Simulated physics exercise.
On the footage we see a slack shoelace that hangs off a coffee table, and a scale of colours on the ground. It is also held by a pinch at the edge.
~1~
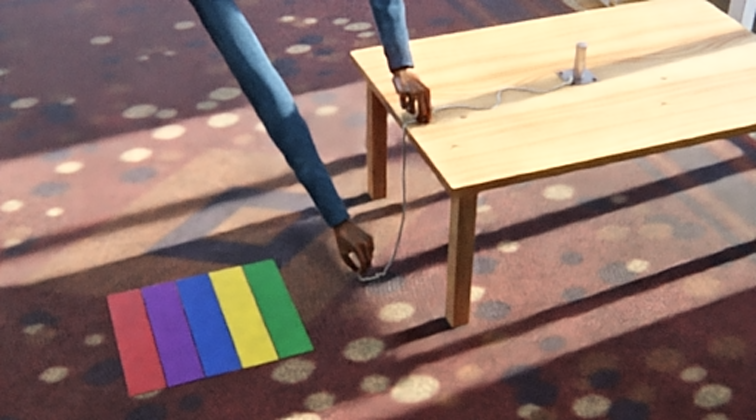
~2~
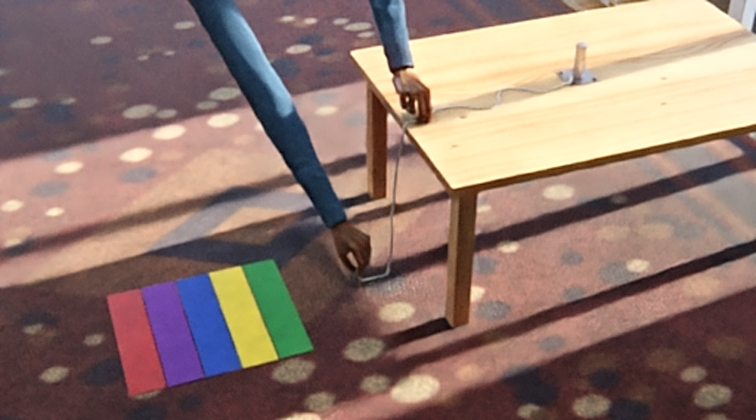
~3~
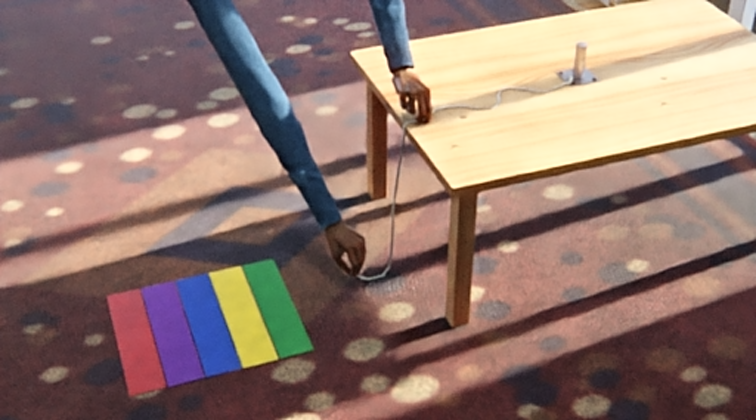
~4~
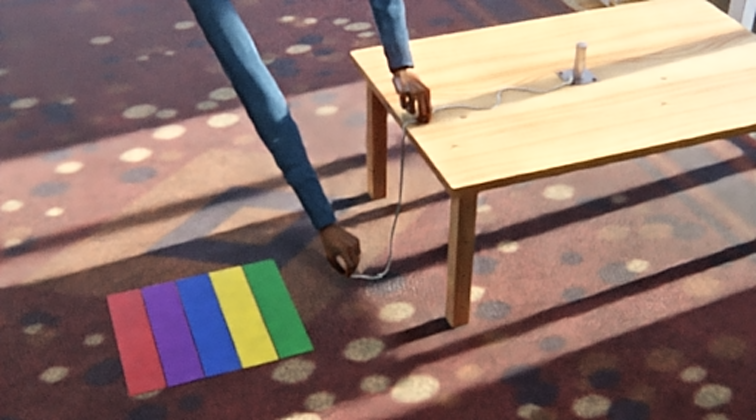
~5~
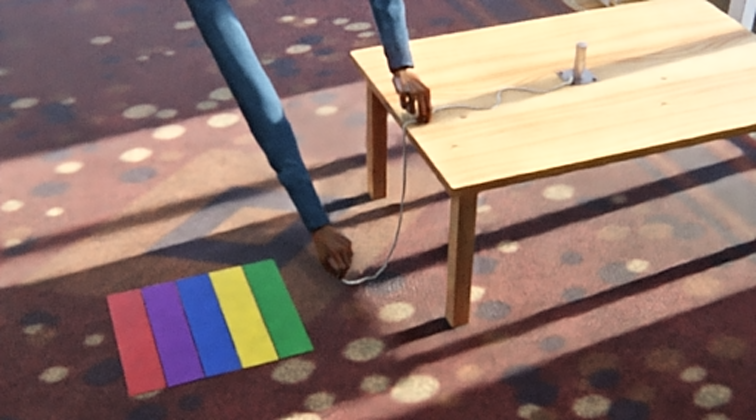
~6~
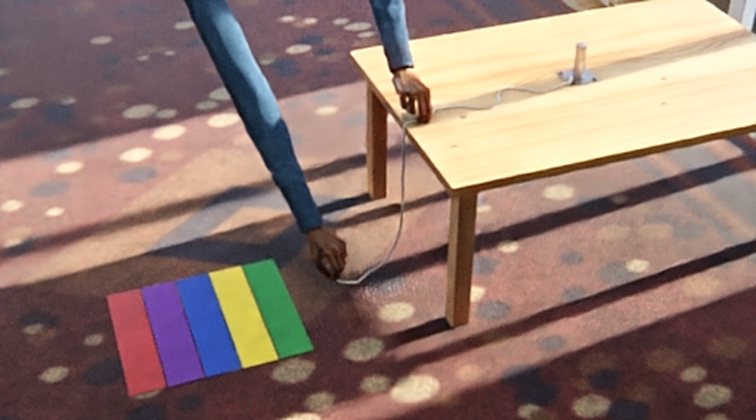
A hand draws the end of a slack cord slowly left toward the coloured stripes.
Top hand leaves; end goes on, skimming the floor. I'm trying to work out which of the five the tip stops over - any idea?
I would say the blue one.
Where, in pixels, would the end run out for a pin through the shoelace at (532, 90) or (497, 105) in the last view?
The two answers, in sequence: (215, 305) and (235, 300).
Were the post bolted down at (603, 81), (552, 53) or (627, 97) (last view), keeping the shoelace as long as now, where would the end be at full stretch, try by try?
First (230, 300), then (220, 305), and last (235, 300).
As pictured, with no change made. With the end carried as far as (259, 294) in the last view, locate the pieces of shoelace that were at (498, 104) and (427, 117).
Point one: (469, 105); point two: (400, 135).
A little later, end near (259, 294); over green.
Next, end near (222, 303); over yellow.
When it is tight, end near (201, 308); over blue. It halts on the blue strip.
